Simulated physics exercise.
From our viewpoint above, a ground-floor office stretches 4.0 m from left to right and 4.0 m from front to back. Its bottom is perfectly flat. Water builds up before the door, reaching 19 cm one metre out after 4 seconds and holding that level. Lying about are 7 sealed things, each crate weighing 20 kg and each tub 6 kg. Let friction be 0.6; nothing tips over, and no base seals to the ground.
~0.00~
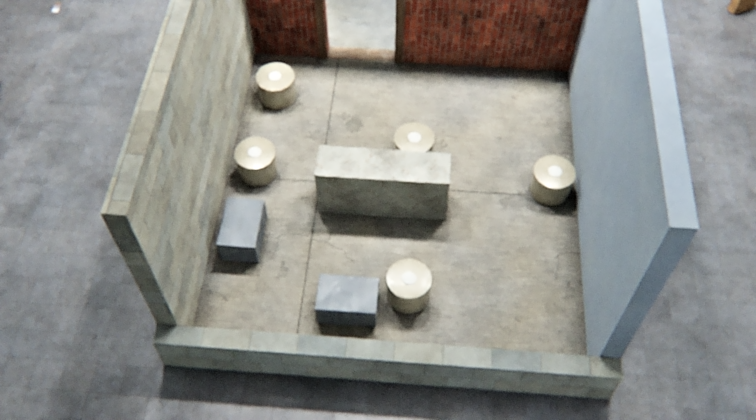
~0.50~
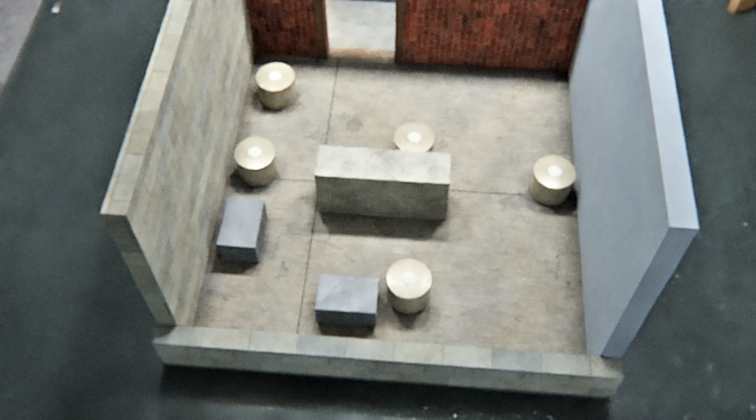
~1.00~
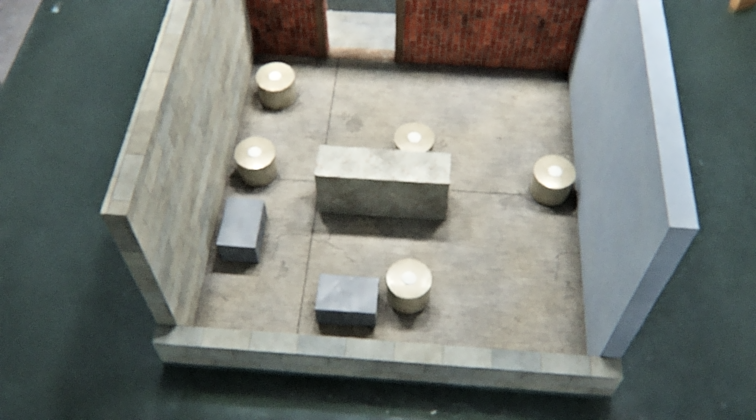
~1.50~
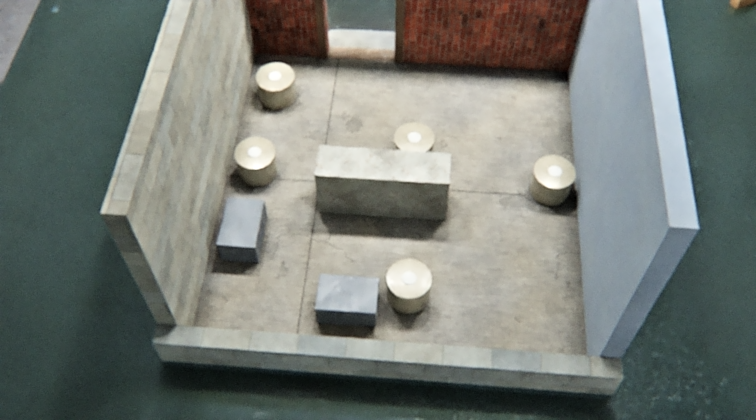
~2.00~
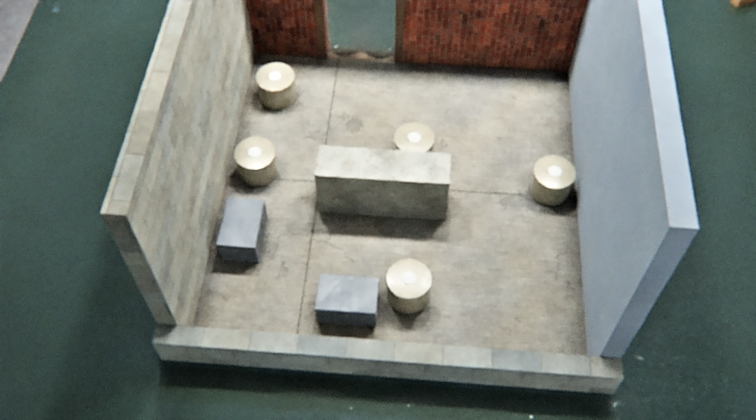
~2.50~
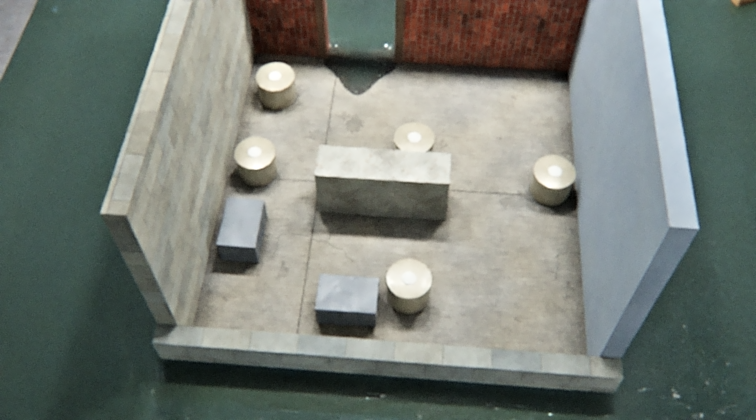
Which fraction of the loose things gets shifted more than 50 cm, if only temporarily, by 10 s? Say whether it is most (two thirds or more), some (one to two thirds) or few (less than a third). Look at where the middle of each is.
Some.
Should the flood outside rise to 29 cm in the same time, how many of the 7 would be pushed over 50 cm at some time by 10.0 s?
Under that setup the answer is 6.
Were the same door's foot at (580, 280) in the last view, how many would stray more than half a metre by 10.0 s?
3.
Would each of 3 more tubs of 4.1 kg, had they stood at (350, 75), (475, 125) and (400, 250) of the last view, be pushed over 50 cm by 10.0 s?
Order as given - above the limit, inside the limit, inside the limit.
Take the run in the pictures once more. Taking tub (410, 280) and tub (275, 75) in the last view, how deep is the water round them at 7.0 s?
First about 0 cm, second about 5 cm.
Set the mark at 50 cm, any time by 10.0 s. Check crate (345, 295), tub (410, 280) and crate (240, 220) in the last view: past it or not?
In that order: Below the mark, below the mark, below the mark.
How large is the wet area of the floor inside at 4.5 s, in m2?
About 5.0 m2 is covered.
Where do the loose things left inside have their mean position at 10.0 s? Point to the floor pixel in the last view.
About (384, 222).
After 3.5 s 0 of 7 are over 50 cm from their spots; 0 afloat.
After 4.5 s 0 of 7 are over 50 cm from their spots; 0 afloat.
After 7.0 s 1 of 7 are over 50 cm from their spots; 3 afloat.
After 10.0 s 3 of 7 are over 50 cm from their spots, and 3 have been at some point; 4 afloat.
